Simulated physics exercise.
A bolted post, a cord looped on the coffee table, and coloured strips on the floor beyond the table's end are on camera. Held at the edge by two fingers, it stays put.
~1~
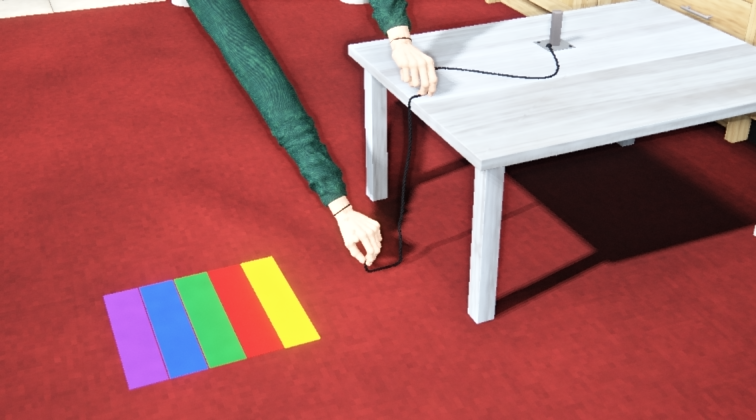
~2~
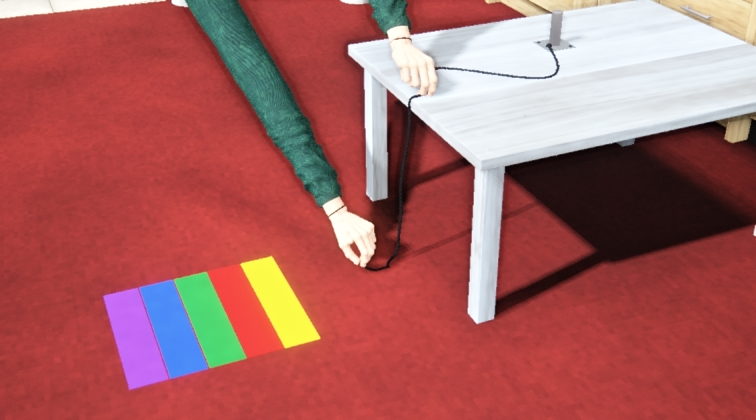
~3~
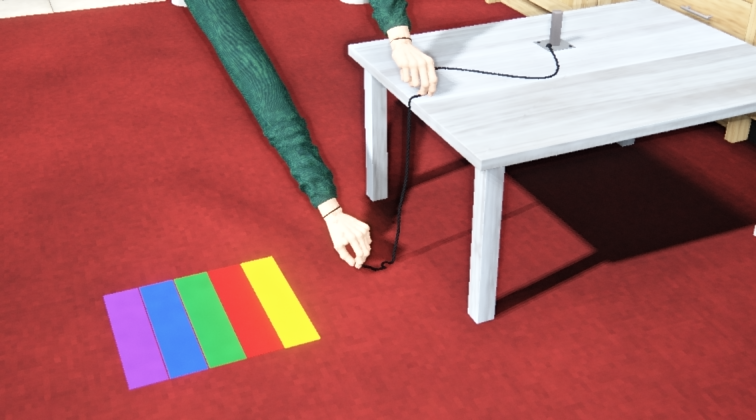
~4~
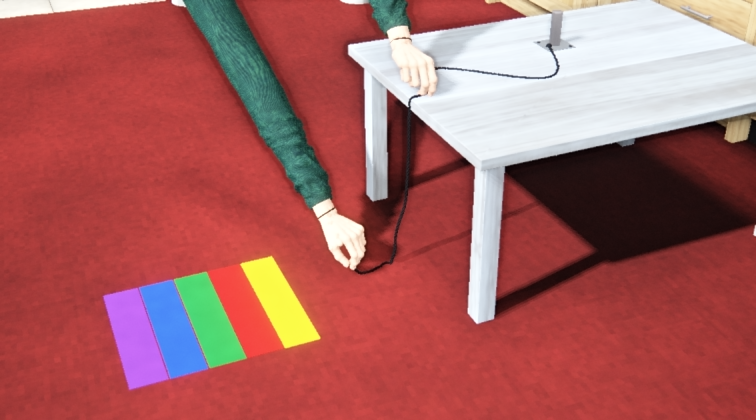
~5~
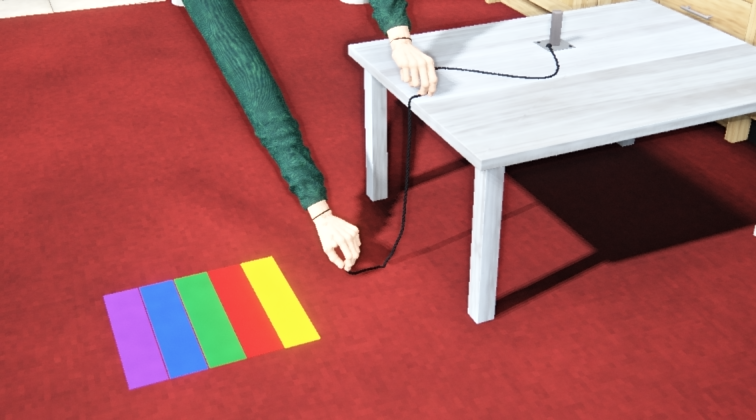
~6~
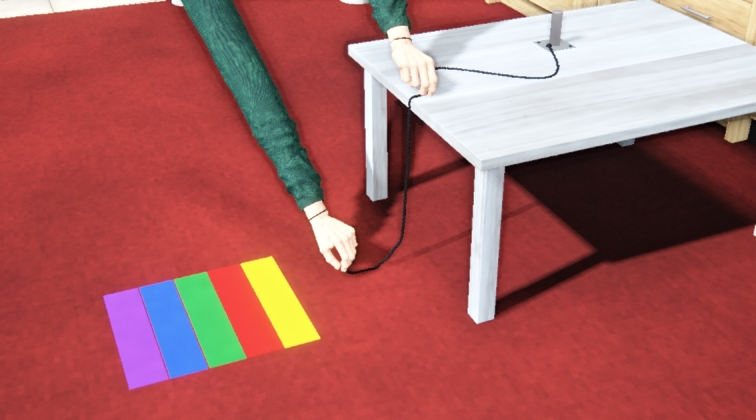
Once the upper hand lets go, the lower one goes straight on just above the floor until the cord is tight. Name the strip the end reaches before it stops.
Purple.
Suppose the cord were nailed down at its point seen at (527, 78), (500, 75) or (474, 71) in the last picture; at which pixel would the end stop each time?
Pixel places, try by try: (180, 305), (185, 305), (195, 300).
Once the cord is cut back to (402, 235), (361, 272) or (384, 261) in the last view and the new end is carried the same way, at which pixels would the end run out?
Taking them in turn, it's about (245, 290), then about (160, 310), and finally about (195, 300).
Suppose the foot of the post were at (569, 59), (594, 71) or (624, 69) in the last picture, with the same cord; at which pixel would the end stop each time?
About (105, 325), then (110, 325), then (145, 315).
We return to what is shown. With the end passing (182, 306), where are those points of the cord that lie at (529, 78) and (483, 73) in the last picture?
You'll find them at (465, 69) and (433, 81).
Soon after, end near (183, 306); over blue.
After that, end near (145, 315); over purple.
At the stop, end near (123, 320); over purple. The purple one.
